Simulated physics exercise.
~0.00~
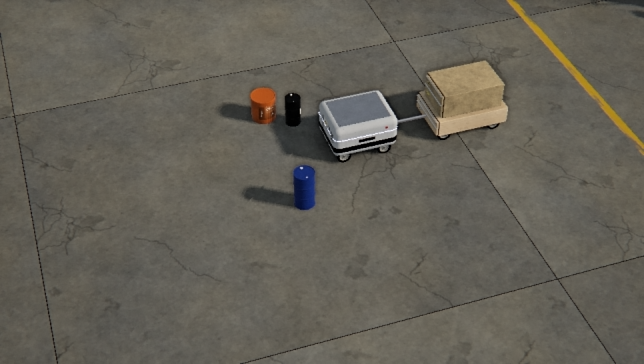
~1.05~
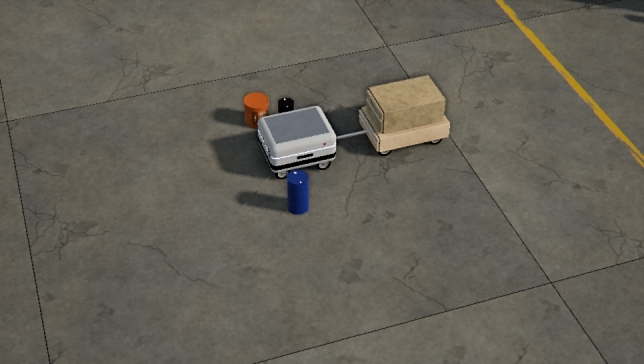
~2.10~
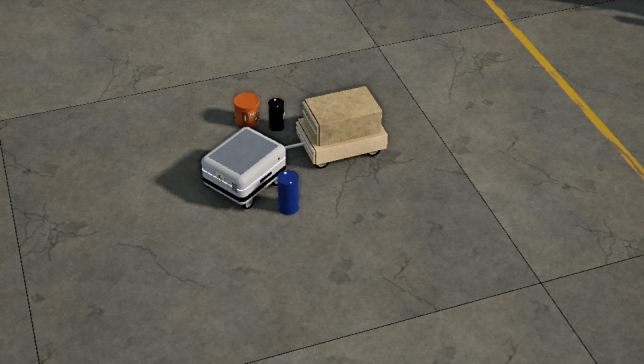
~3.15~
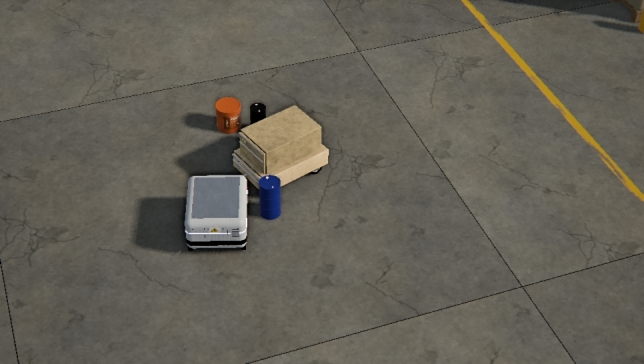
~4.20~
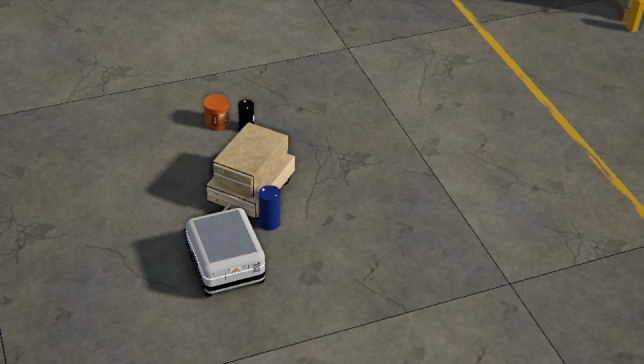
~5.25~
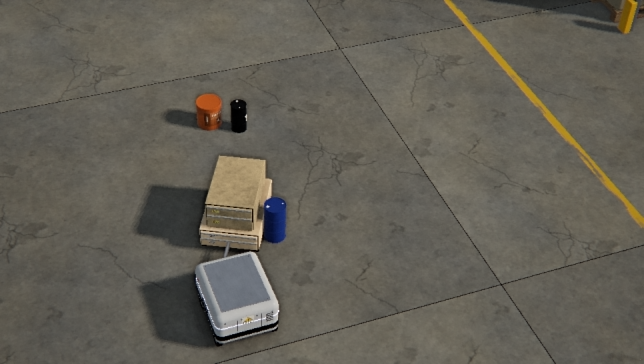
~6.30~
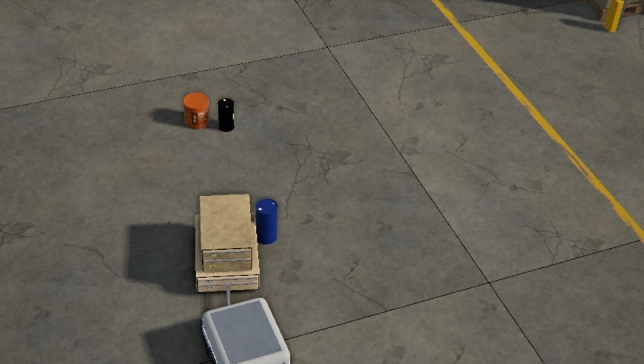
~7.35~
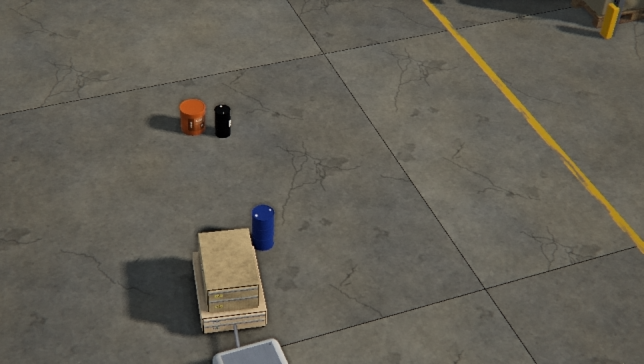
White tug towing a boxy tan cart left, then turning toward the viewer, the cart nudging a blue canister that stays upright.
